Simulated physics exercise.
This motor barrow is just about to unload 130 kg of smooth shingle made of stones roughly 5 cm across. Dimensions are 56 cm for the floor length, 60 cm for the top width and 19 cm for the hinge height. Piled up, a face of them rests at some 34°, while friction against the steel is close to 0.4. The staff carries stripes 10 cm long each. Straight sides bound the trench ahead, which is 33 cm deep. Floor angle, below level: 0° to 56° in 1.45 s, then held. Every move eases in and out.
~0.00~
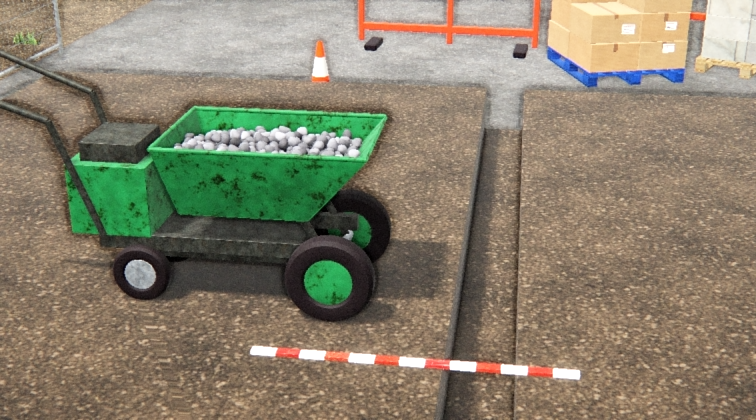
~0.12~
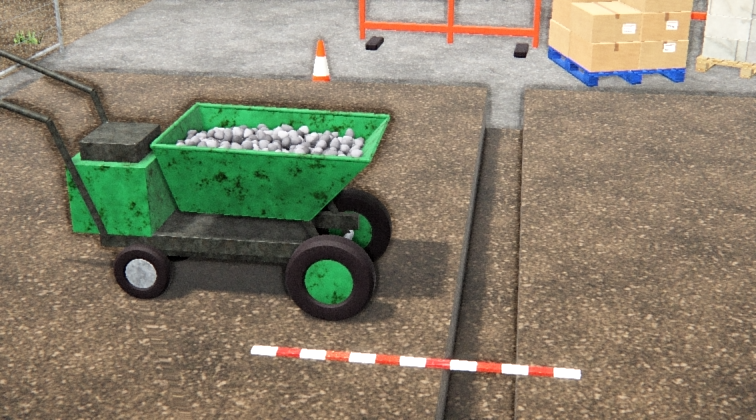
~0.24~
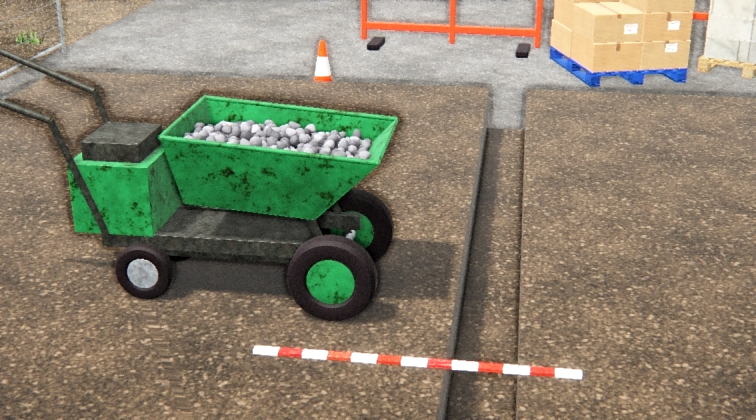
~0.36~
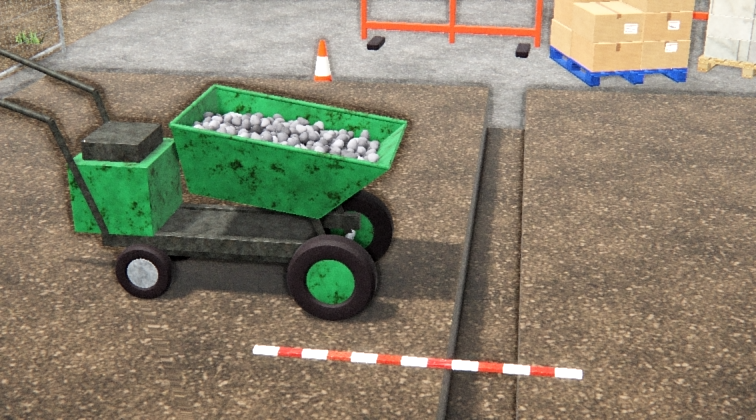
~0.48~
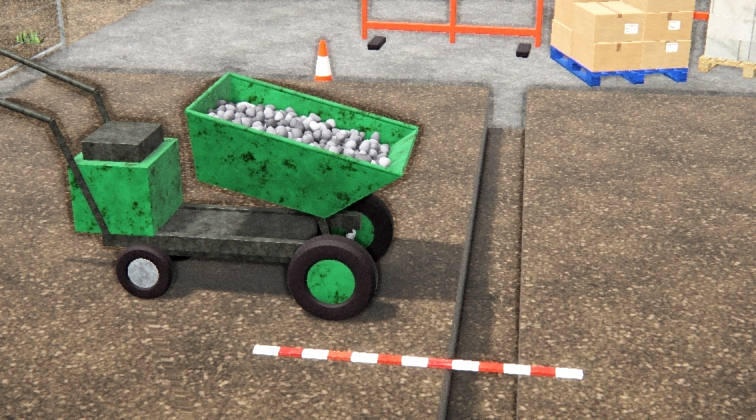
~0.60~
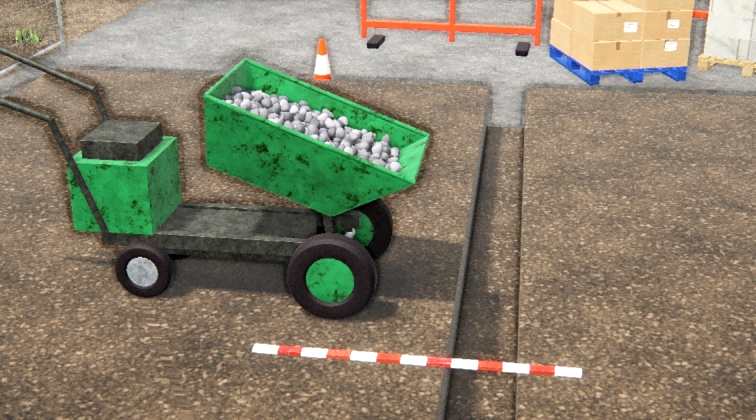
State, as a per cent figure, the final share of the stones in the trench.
The final share is about 57 per cent.
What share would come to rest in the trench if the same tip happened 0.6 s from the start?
Roughly 40 per cent.
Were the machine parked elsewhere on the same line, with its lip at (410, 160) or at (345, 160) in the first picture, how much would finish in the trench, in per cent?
Around 25% for the first place and 70% for the second.
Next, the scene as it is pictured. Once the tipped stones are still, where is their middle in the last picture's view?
Centre estimate: Around (501, 342).
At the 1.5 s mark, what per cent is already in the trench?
By that moment, roughly 15 per cent of the load.
After 1.1 s the floor is at 47°; 100 % in the skip; the foremost stones are at (444, 211).
After 1.5 s the floor is at 56°; 81 % in the skip, 16 % in the trench, 3 % past the trench; the foremost stones are at (552, 314).
After 1.9 s the floor is at 56°; 52 % in the skip, 26 % in the trench, 22 % past the trench; the foremost stones are at (634, 304).
After 3.8 s the floor is at 56°; 18 % in the skip, 57 % in the trench, 25 % past the trench; the foremost stones are at (713, 307).
